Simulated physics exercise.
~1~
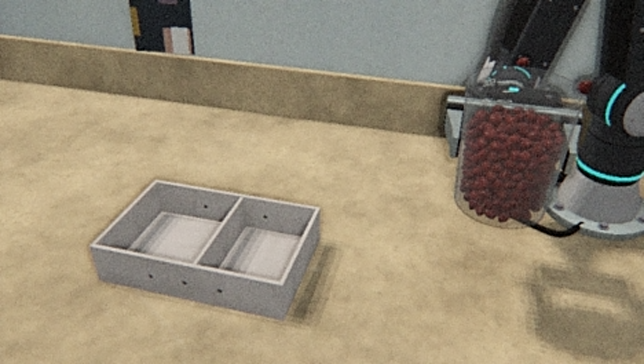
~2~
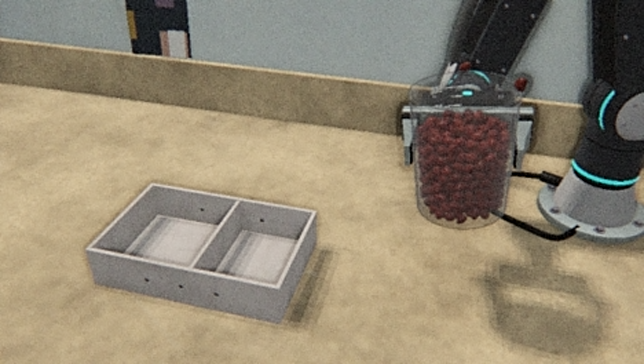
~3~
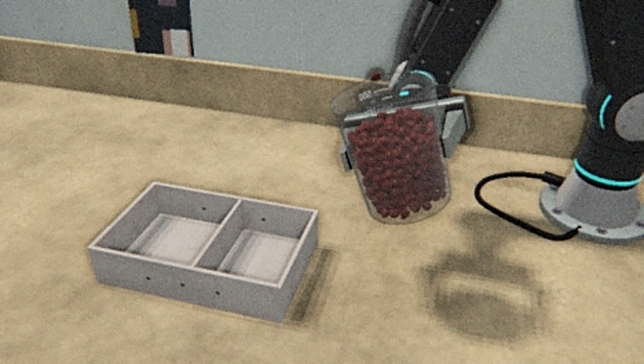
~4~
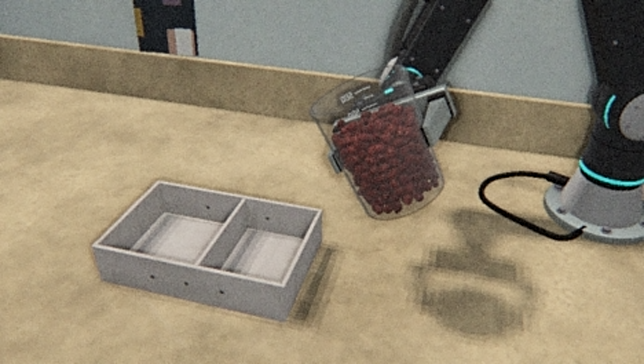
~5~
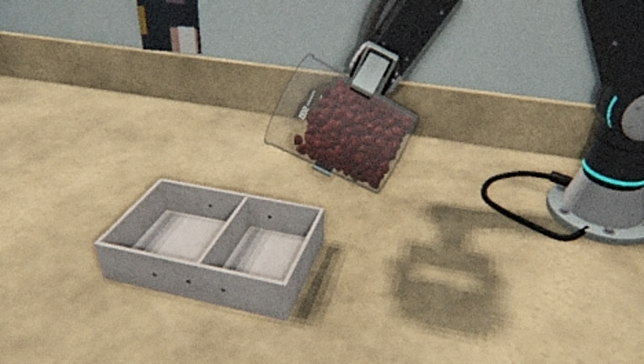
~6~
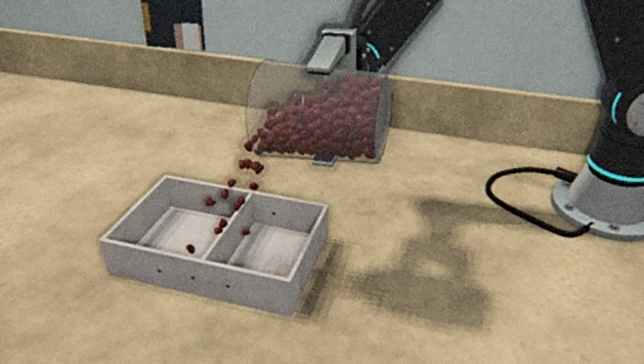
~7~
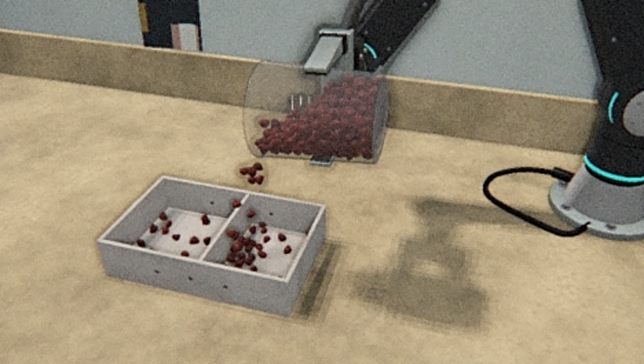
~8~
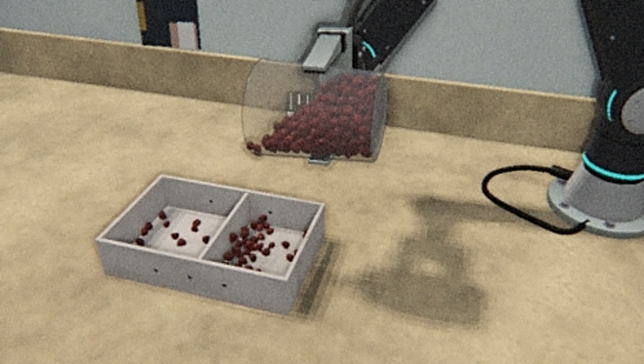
A robot arm carries a clear beaker left and tips some red beans into a divided box.
